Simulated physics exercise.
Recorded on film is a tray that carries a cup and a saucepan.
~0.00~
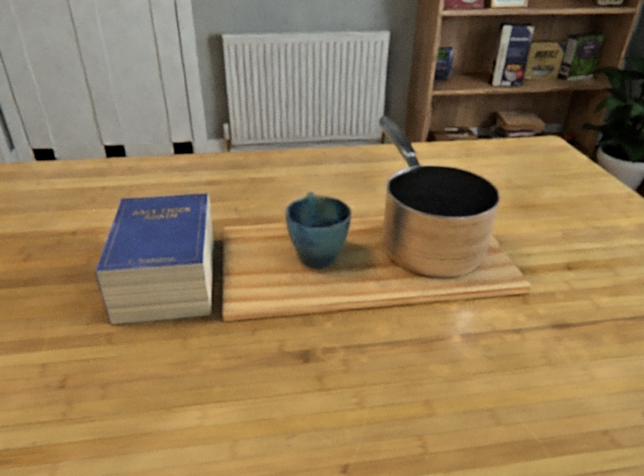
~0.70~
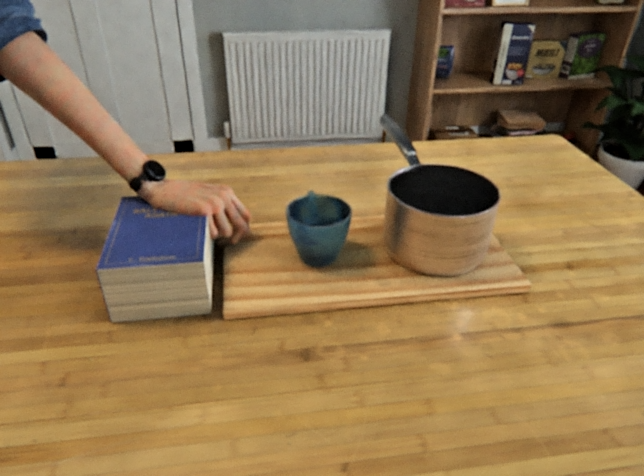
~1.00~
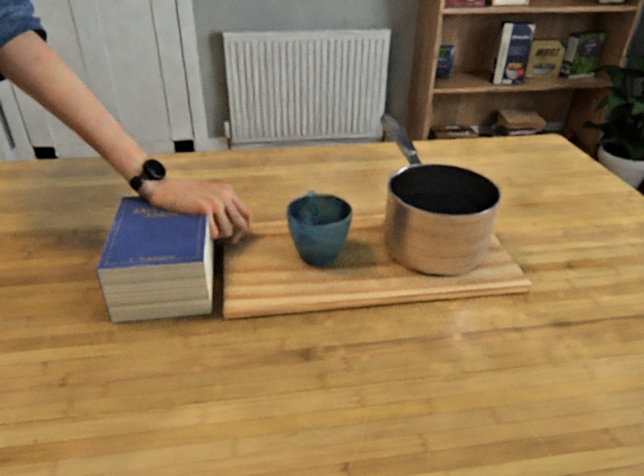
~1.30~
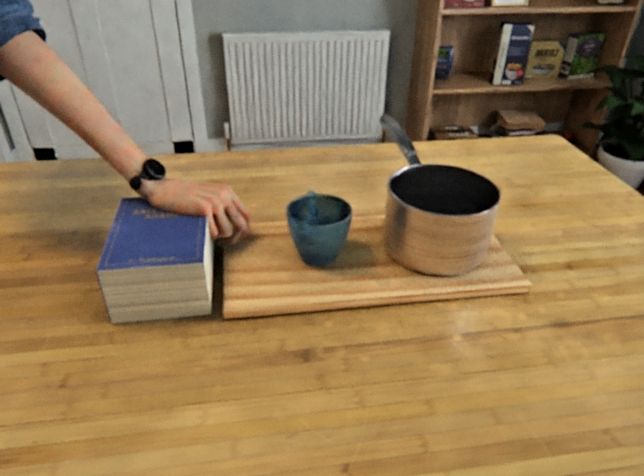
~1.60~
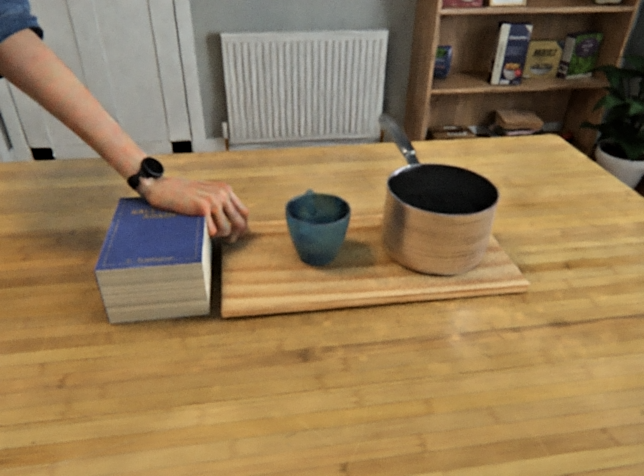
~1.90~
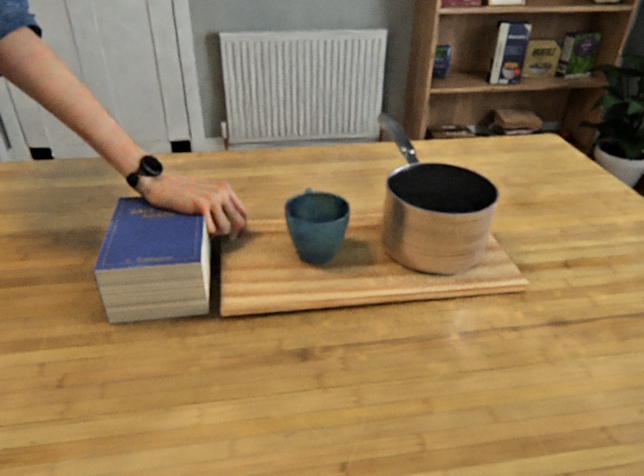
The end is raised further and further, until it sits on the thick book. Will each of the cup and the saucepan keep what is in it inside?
Cup: No, some escapes; saucepan: No, some escapes.
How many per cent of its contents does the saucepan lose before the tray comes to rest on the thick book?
I'd say close to 14 in a hundred.
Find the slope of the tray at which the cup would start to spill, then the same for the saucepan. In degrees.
In turn 6 and 4 degrees.
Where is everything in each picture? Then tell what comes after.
In the first frame, the tray lies flat; cup (318, 233) nearly full; saucepan (438, 219) nearly full; thick book (156, 295).
The second frame shows a hand takes the end of the tray; cup nearly full, surface at (319, 211); saucepan nearly full, surface at (443, 190).
The third frame shows slope near 0°; cup (319, 231) nearly full; saucepan (439, 217) nearly full.
The fourth frame shows the tray slopes by about 0°; cup nearly full, surface at (320, 211); saucepan nearly full, surface at (443, 190); thick book (157, 294).
In the fifth frame, the end is rising; cup (318, 230) nearly full; saucepan (437, 217) nearly full.
In the sixth frame, the end has come up a little; cup nearly full, surface at (318, 209); saucepan nearly full, surface at (441, 188); thick book (154, 294).
By 2.6 s, the tray slopes by about 7°; cup, it has slopped over; saucepan, it has slopped over.
By 3.4 s, the tray slopes by about 14°; cup, it has slopped over; saucepan, it has slopped over.
By 4.6 s, the tray slopes by about 13°, resting on the thick book; cup, it has slopped over; saucepan, it has slopped over.
